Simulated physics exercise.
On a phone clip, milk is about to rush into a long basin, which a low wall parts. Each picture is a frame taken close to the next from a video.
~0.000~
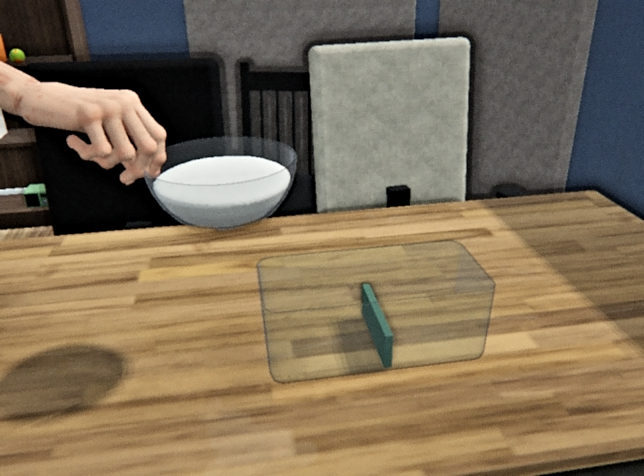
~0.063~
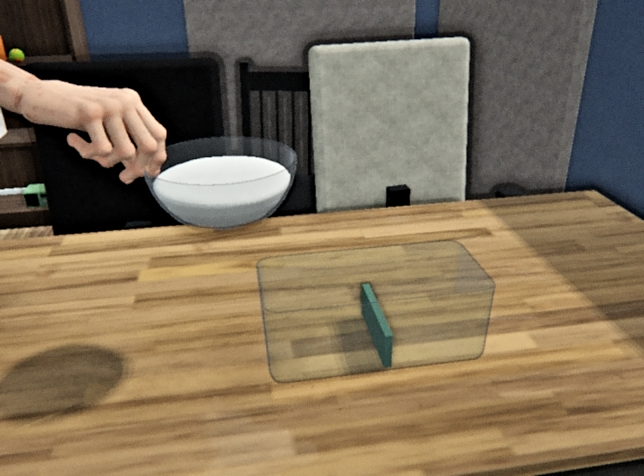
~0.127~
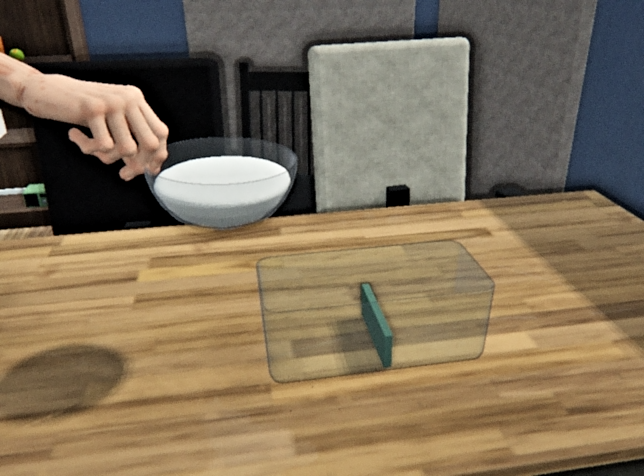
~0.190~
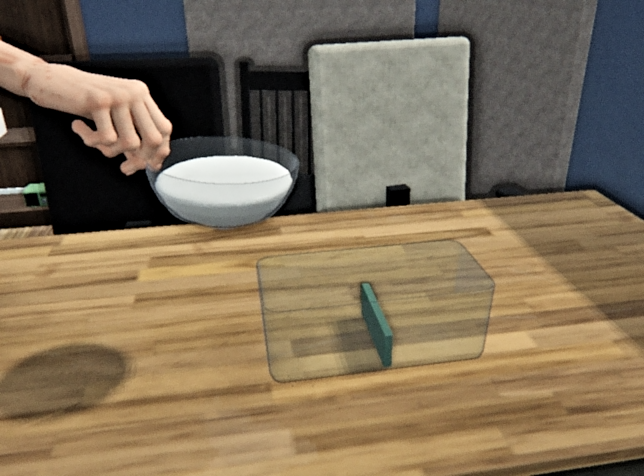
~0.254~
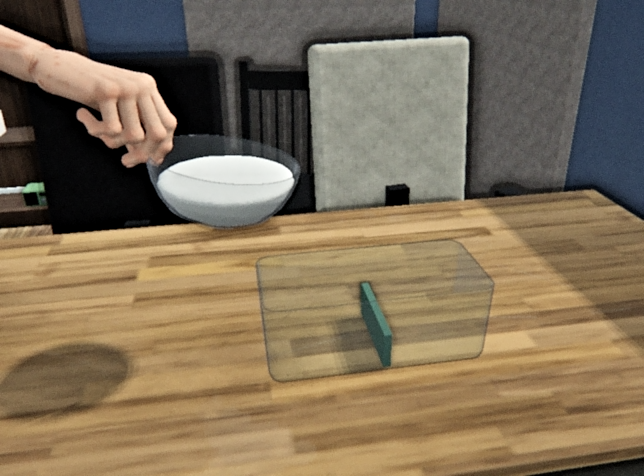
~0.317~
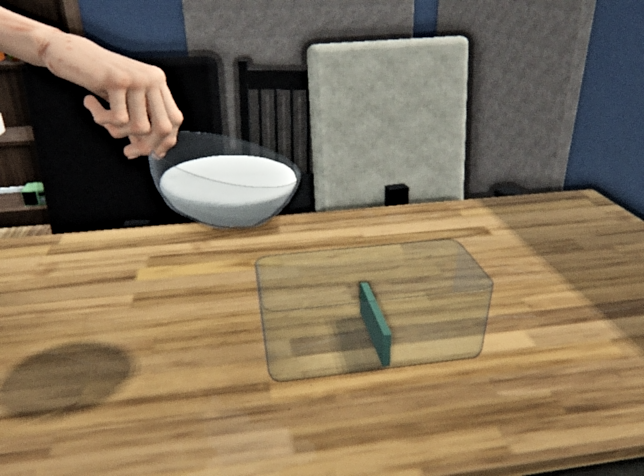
A bare hand reaches in from the left over a striped wooden table, seen from slightly above in a room with blue and grey walls and dark and pale chairs behind. It is at the rim of a clear bowl of white milk, above a transparent rectangular basin with a low teal wall inside. The hand shifts slightly right and the bowl slowly tilts rightward, while the view stays nearly still.
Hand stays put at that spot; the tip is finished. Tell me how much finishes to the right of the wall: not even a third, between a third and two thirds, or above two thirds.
It works out to not even a third.
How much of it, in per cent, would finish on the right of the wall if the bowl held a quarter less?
About 5 parts in a hundred, give or take.
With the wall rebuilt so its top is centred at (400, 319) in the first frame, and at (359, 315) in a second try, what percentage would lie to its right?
You'd get roughly 20 per cent the first time and roughly 20 per cent the second.
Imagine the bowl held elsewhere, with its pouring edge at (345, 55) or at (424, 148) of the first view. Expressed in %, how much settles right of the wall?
It would come to near 75 per cent, and then near 85 per cent.
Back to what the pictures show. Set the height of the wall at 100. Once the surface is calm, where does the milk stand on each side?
70 left, 0 right, give or take.
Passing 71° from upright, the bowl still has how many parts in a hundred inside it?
Roughly 35 percent.
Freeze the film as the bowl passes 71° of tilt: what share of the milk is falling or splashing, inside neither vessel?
35 %.
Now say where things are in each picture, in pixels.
In the first picture, it leans 0°; its right rim is at (295, 155); the milk meets the walls at (153, 182) and (290, 171); the long basin's rim runs from (260, 285) to (477, 263); the wall's top is at (377, 309).
In the second picture, it leans 1°; its right rim is at (295, 156); the milk meets the walls at (153, 181) and (290, 172).
In the third picture, it leans 3°; its right rim is at (296, 158); the milk meets the walls at (153, 180) and (289, 172).
In the fourth picture, it leans 6°; its right rim is at (297, 162); the milk meets the walls at (155, 178) and (291, 173).
In the fifth picture, it leans 10°; its right rim is at (298, 167); the milk meets the walls at (158, 177) and (293, 173).
In the sixth picture, it leans 16°; its right rim is at (299, 173); the milk meets the walls at (159, 178) and (296, 173).
A moment on, the bowl is tipped part way and 35 per cent is still to pour, 30 is left of the wall and 0 right of it.
Next, the bowl is tipped right over and 0 per cent is still to pour, 95 is left of the wall and 2 right of it.
Then the bowl is tipped right over and 0 per cent is still to pour, 96 is left of the wall and 4 right of it.
Later the bowl is tipped right over and 0 per cent is still to pour, 96 is left of the wall and 4 right of it.
In the end 96 per cent lies left of the wall, 4 right of it and 1 outside.
